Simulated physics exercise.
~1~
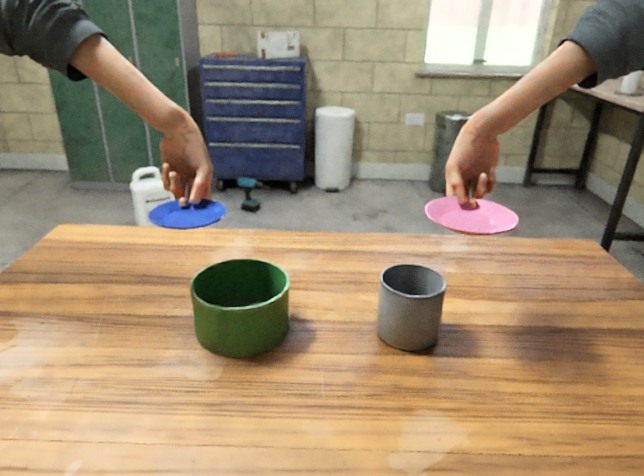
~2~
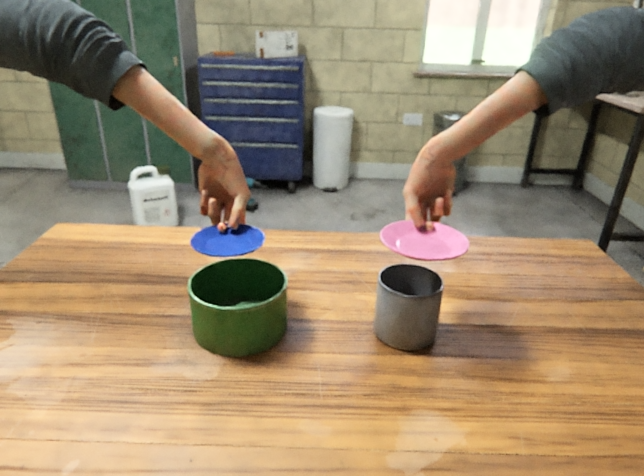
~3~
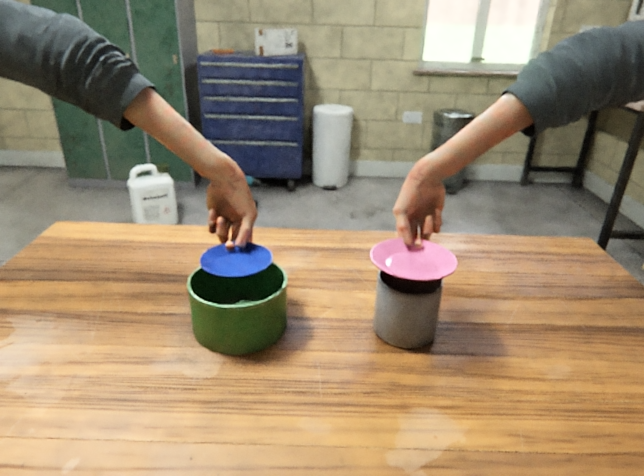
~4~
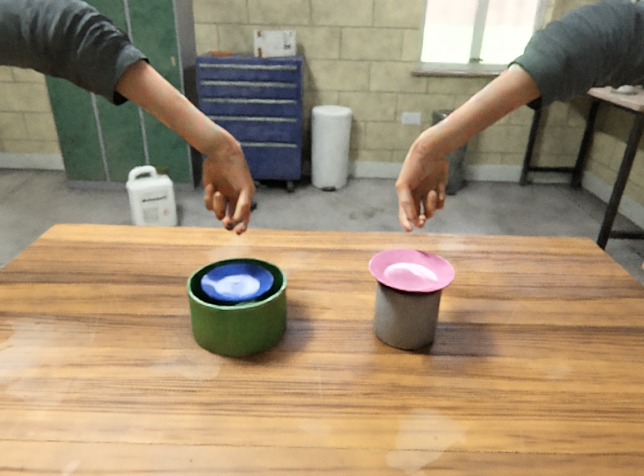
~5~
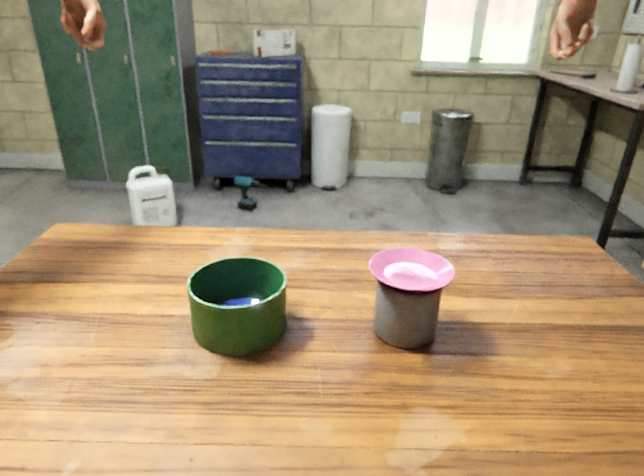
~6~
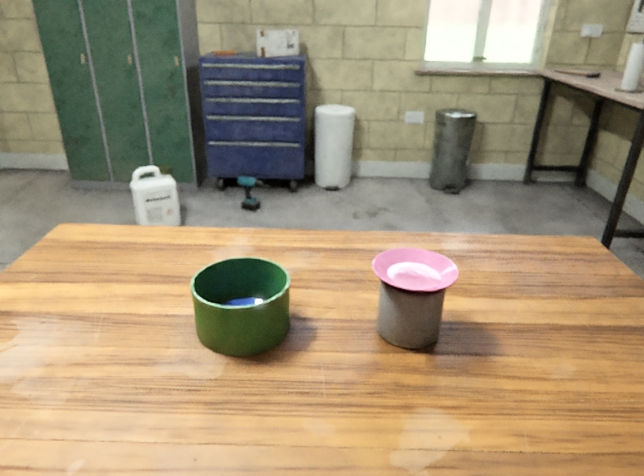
A blue saucer and a pink saucer are lowered by two hands over a green beaker and a gray mug on a wooden table, then released. The hands withdraw as the blue one drops inside the green container, while the pink one stays resting on the gray one's rim, covering it.
